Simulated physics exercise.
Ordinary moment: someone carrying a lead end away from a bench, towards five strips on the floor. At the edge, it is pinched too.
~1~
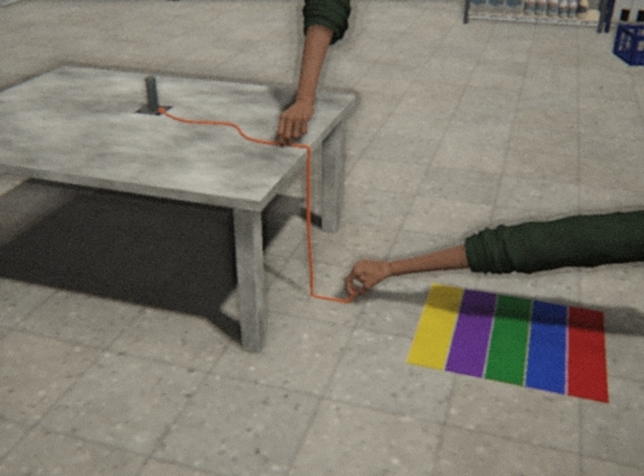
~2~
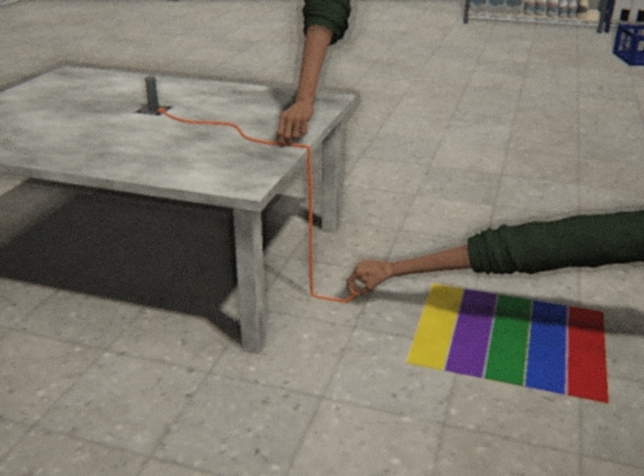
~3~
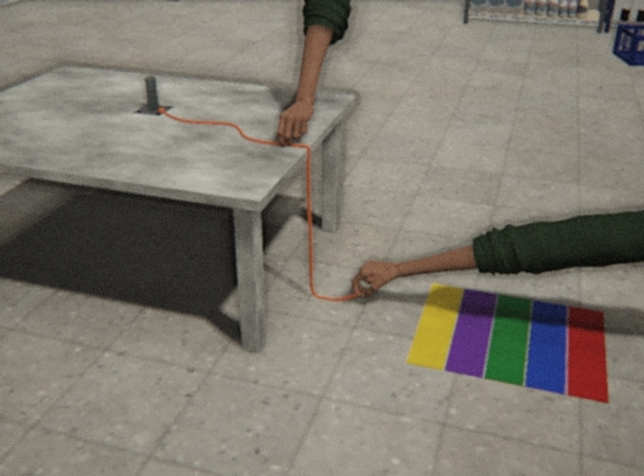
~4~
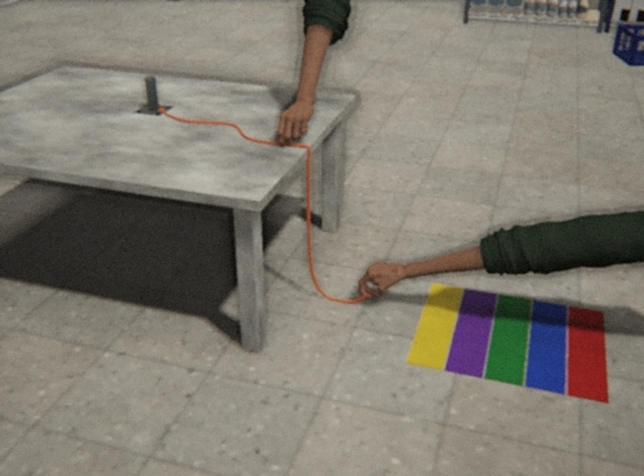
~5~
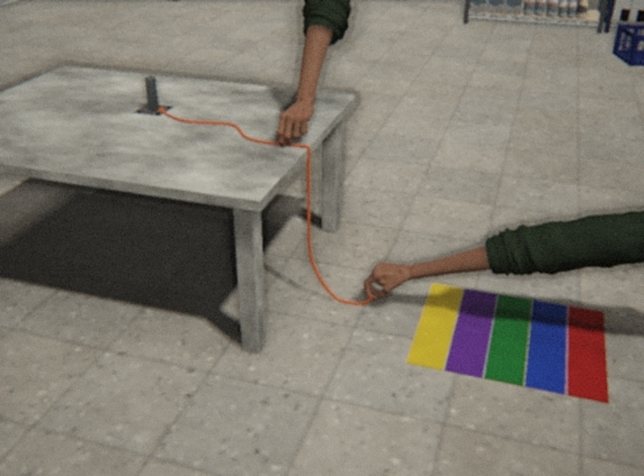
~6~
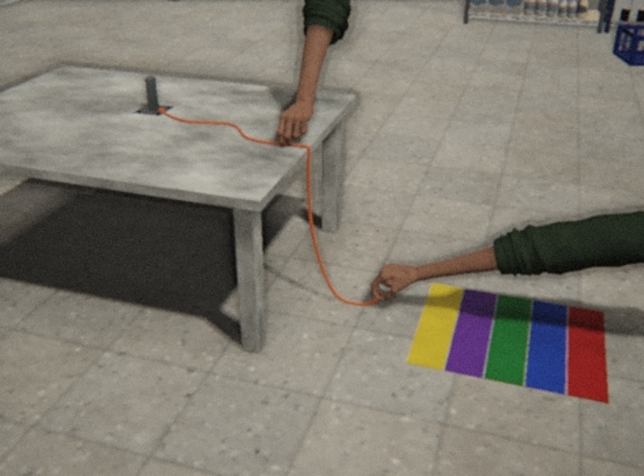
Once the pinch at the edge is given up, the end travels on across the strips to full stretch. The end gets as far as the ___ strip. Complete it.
The end gets as far as the purple strip.
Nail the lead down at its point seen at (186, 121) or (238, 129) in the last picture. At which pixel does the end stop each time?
Estimated pixels: (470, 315), then (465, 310).
Early on, end near (423, 305); over yellow.
Midway, end near (456, 311); over yellow.
At the end of the slack, end near (475, 314); over purple. Over purple.
